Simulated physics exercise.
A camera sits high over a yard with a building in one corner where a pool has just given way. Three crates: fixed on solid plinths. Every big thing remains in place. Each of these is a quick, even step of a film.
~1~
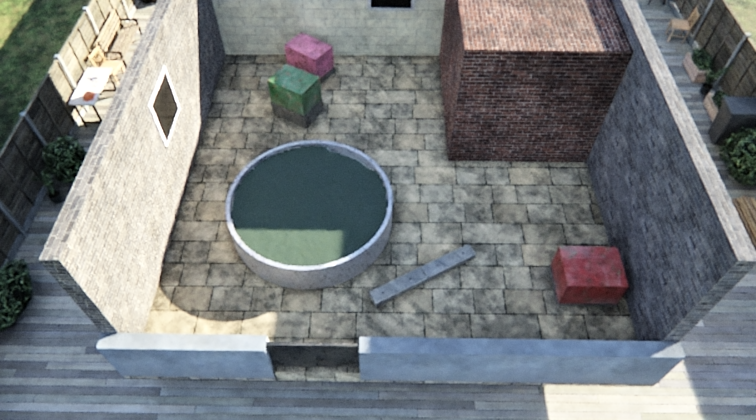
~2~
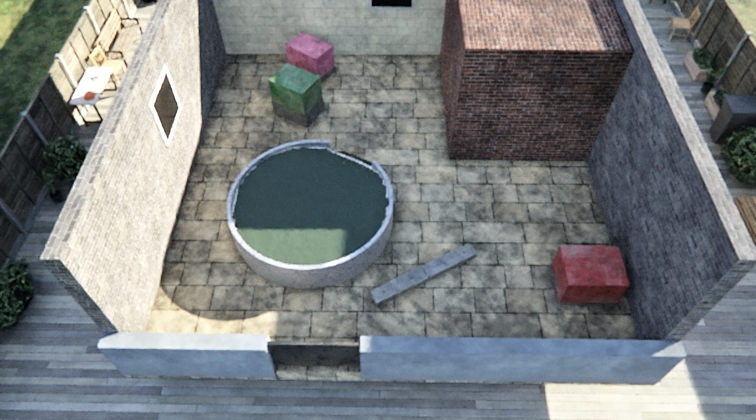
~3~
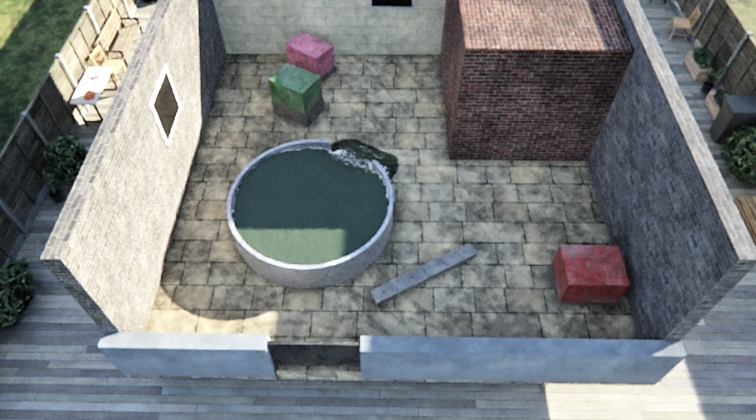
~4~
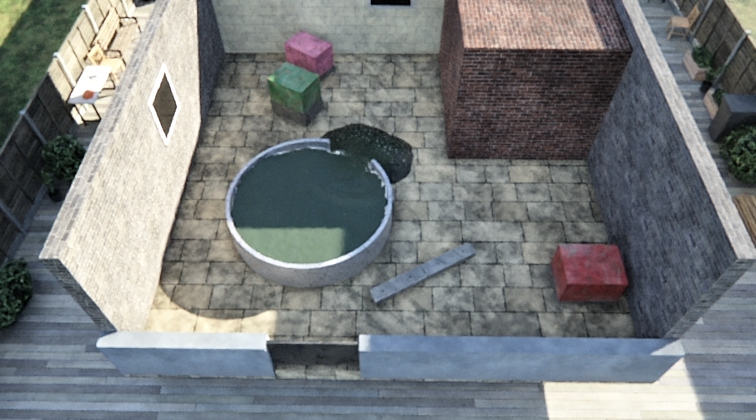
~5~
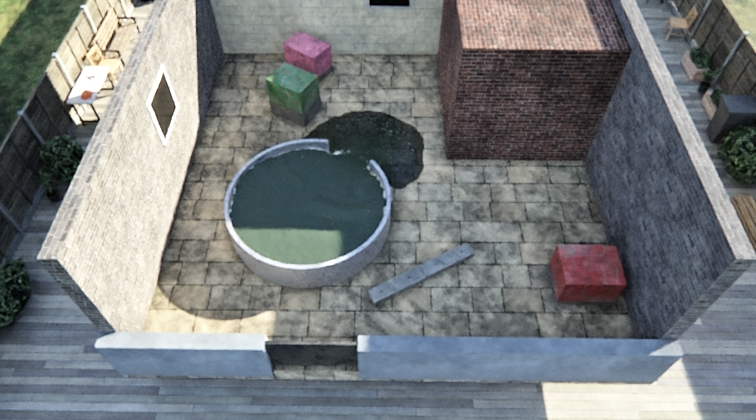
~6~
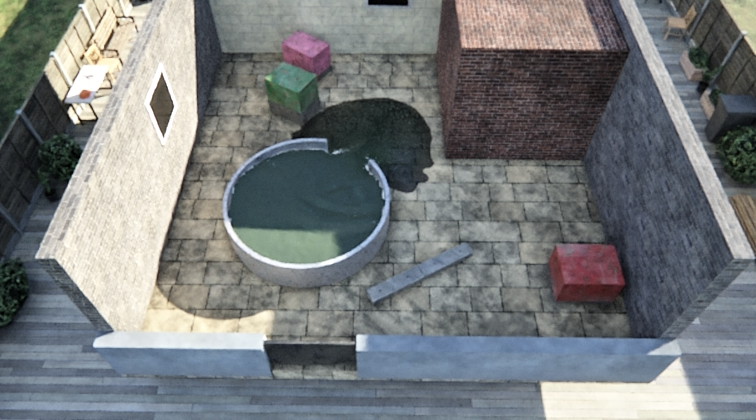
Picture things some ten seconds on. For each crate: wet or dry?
Result: The green crate will not be touched, the red crate will not be touched, the pink crate will be touched.
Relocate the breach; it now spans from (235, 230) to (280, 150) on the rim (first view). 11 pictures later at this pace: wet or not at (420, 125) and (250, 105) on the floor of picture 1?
Well, the first one's spared and the next one's sitting in a puddle.
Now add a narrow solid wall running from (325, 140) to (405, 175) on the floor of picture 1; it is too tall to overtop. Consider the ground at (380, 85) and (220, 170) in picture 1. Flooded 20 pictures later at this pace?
In order, I'd call them bare and inundated.
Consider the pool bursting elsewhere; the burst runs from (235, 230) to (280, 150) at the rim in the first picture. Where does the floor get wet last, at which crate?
The red-painted one.
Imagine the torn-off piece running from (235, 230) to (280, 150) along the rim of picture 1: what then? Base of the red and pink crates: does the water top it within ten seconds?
So the red crate goes wet while the pink crate goes wet.
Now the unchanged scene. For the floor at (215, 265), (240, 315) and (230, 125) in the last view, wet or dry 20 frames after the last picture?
Status per point, in sequence: Unwetted, then unwetted, then unwetted.
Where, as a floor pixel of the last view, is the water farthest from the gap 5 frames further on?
Close to (433, 58).
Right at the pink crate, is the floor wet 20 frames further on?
Crate pink - hit by the front.
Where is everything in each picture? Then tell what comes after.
In the first picture, the pool at (310, 202) is whole and still.
In the second picture, the front is at a hidden place, out from the gap on the pool's far side.
In the third picture, water pours out on the pool's far side and has run to (392, 159).
In the fourth picture, water pours out on the pool's far side and has run to (406, 147).
In the fifth picture, the front is at (384, 116), out from the gap on the pool's far side.
In the sixth picture, water pours out on the pool's far side and has run to (391, 102).
A moment on, water covers 20 % of the floor; the green crate water round its plinth, the red crate not reached, the pink crate water round its plinth.
Next, water covers 25 % of the floor; the green crate water round its plinth, the red crate not reached, the pink crate water round its plinth.
Then, water covers 30 % of the floor; the green crate water round its plinth, the red crate not reached, the pink crate water round its plinth.
Later, water covers 40 % of the floor; the green crate water round its plinth, the red crate water round its plinth, the pink crate water round its plinth.
In the end, water covers 75 % of the floor; the green crate stayed above the water, the red crate stayed above the water, the pink crate was topped.
